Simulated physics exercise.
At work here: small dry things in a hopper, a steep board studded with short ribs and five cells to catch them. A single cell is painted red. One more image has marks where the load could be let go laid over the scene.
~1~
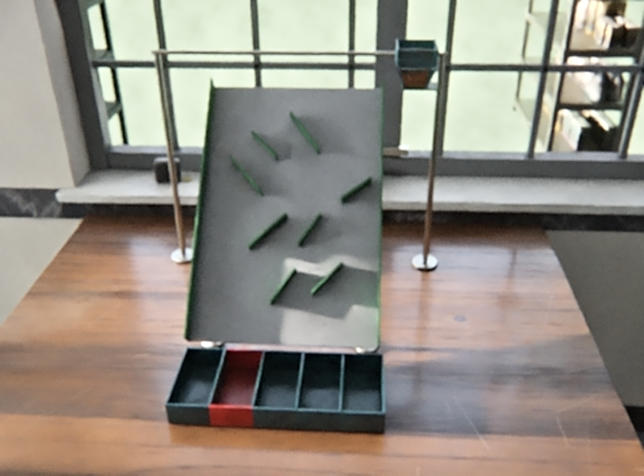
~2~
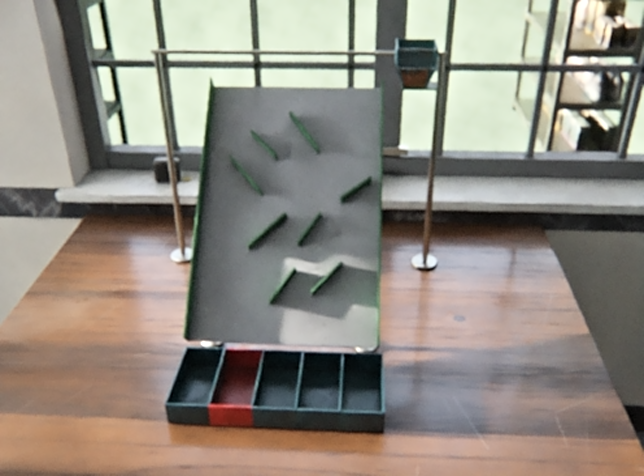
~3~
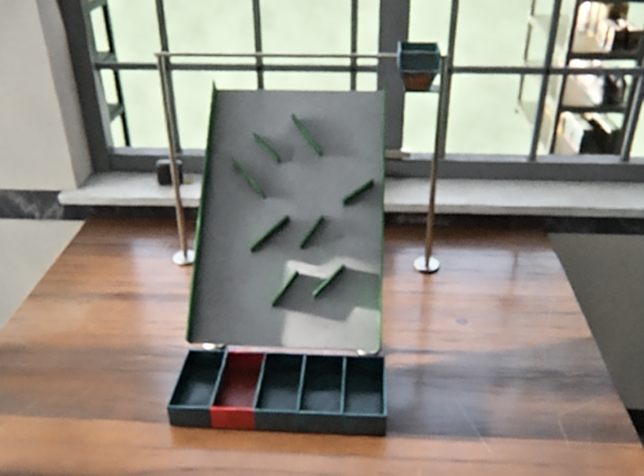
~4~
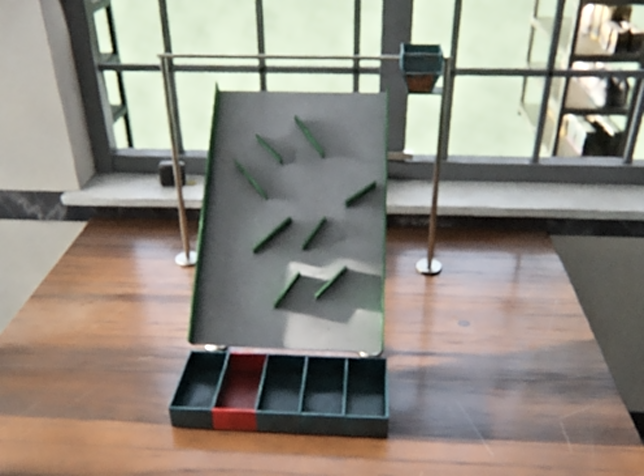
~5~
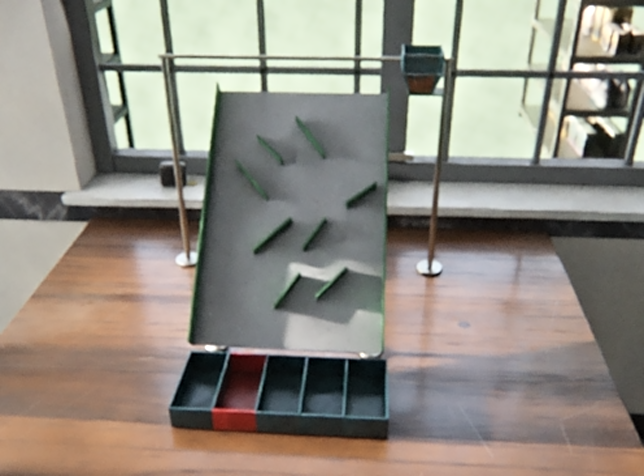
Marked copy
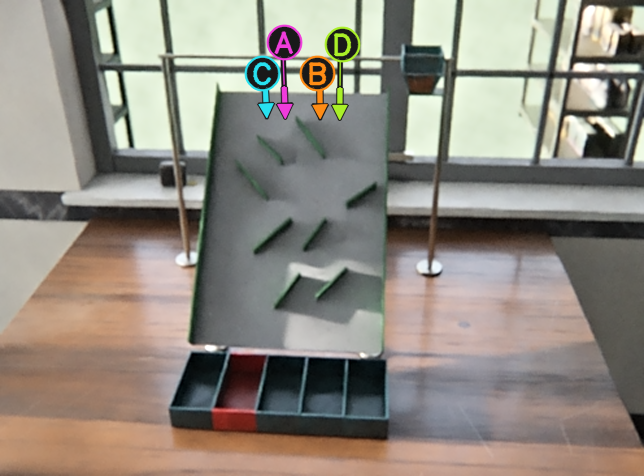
A steep grey board with green edges and short green ribs stands on a glossy brown wooden table before a barred window, seen from the front and slightly above. Below it sits a dark tray of five cells, the second from the left red, while a small dark hopper hangs at the right of a metal rail on two posts. Nothing on the table moves; only the view shifts very slightly.
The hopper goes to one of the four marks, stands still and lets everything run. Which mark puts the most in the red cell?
The best mark is A.
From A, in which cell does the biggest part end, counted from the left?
The second.
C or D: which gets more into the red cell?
The answer is C.
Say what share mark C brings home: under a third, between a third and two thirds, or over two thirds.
Mark C gives between a third and two thirds.
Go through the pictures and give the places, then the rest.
The first picture shows hopper at (415, 78), clay pellets, door shut.
The second picture shows ribs (251, 130) to (276, 154), (290, 111) to (318, 148), (230, 155) to (261, 191).
The third picture shows ribs (343, 200) to (373, 179), (250, 248) to (288, 215), (300, 245) to (323, 214).
The fourth picture shows ribs (273, 305) to (299, 271), (316, 296) to (346, 266).
The fifth picture shows red cell at (234, 419), number 2 of 5 from the left.
On the marked copy, mark A meets the board at (285, 113); mark B meets the board at (320, 113); mark C meets the board at (266, 112); mark D meets the board at (339, 114).
With A, most in the red cell, about a quarter in other cells.
With B, about a third in the red cell, about two thirds in other cells.
With C, about half in the red cell, about half in other cells.
With D, about a third in the red cell, about two thirds in other cells, a stray few held on the board.
